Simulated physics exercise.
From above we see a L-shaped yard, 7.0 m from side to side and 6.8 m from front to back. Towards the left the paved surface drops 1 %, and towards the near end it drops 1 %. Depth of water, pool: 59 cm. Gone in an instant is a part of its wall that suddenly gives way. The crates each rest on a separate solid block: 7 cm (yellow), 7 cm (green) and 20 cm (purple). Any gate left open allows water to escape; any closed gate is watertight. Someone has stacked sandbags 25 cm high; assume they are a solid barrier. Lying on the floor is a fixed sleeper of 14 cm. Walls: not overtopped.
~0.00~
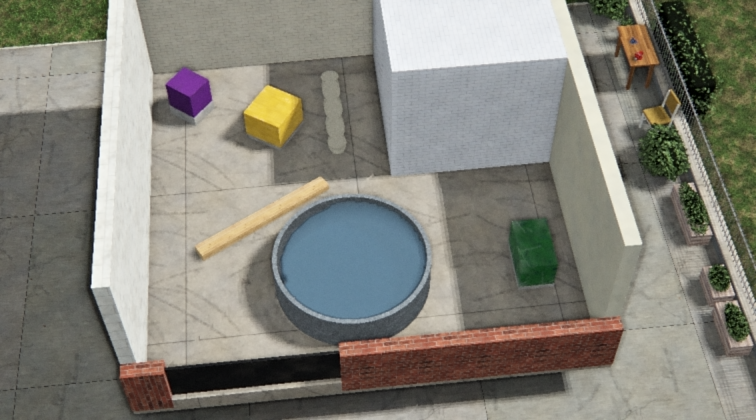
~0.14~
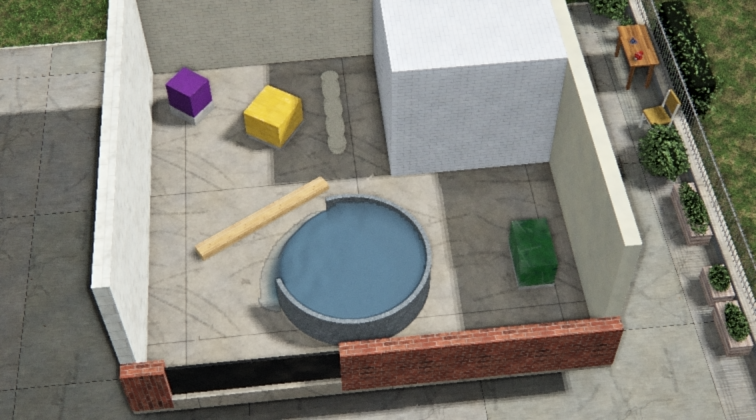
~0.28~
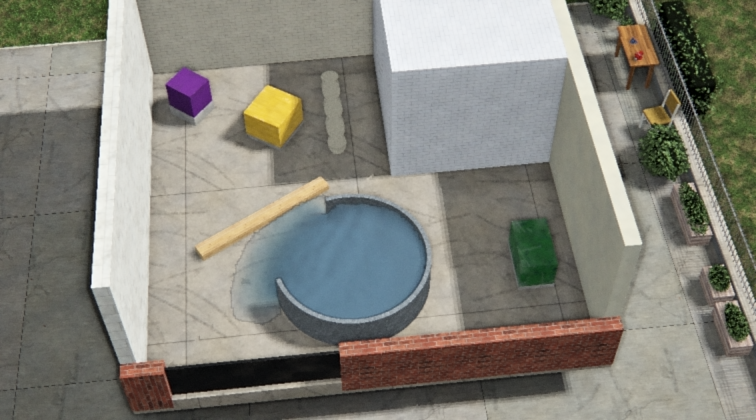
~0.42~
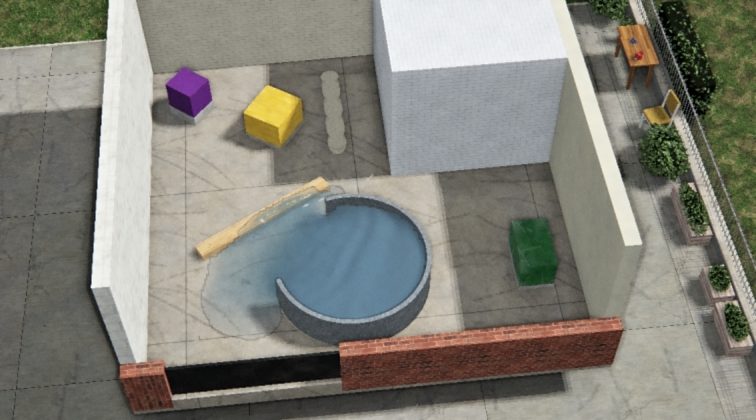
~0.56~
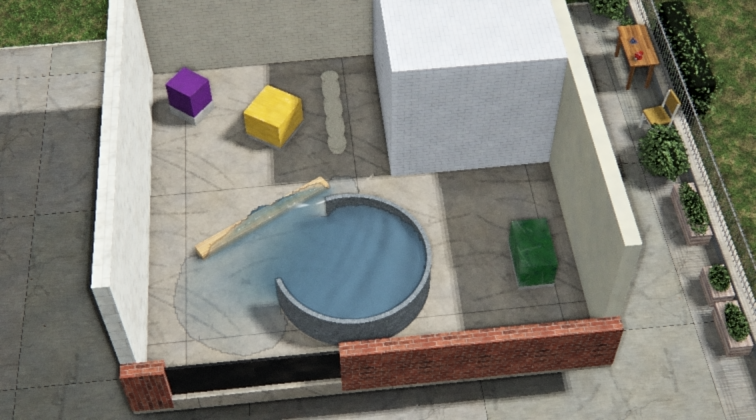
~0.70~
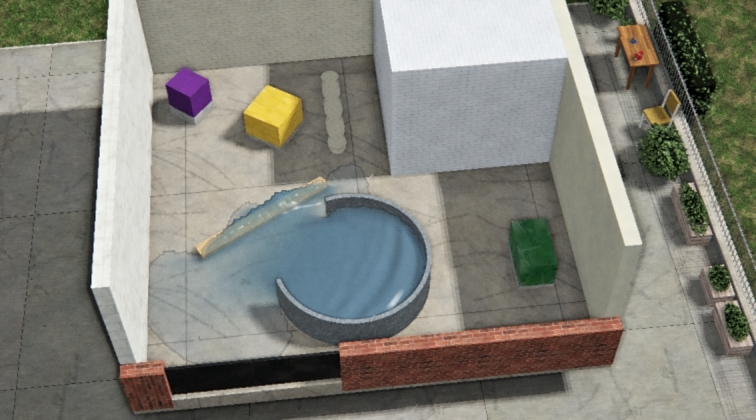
Water in a round gray pool poured out through a gap that suddenly opened in its left side, spread across the paved floor toward the left, and washed up against and over a long wooden-looking barrier.
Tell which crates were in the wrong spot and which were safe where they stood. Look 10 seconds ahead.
Yellow crate wrong spot, green crate wrong spot, purple crate wrong spot.
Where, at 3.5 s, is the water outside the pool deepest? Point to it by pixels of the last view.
About (147, 389).
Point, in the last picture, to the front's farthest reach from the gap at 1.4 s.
About pixel (147, 389).
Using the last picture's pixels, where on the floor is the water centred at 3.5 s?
About (258, 251).
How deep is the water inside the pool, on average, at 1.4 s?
Average depth: About 35 cm.
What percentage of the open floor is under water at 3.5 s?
Roughly 65 percent.
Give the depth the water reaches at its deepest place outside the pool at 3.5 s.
Depth: Approx. 34 cm.
After 1.4 s water covers 35 % of the floor and is deepest (40 cm) near (246, 237); yellow plinth reached, green plinth not reached, purple plinth not reached.
After 2.2 s water covers 45 % of the floor and is deepest (45 cm) near (147, 389); yellow plinth reached, green plinth not reached, purple plinth reached.
After 3.5 s water covers 65 % of the floor and is deepest (34 cm) near (147, 389); yellow plinth reached, green plinth not reached, purple plinth reached.
After 6.0 s water covers 95 % of the floor and is deepest (22 cm) near (287, 374); yellow plinth reached, green plinth reached, purple plinth reached.
After 10.0 s water covers 95 % of the floor and is deepest (13 cm) near (147, 389); highest at the yellow plinth 11 cm, highest at the green plinth 10 cm, highest at the purple plinth 26 cm.
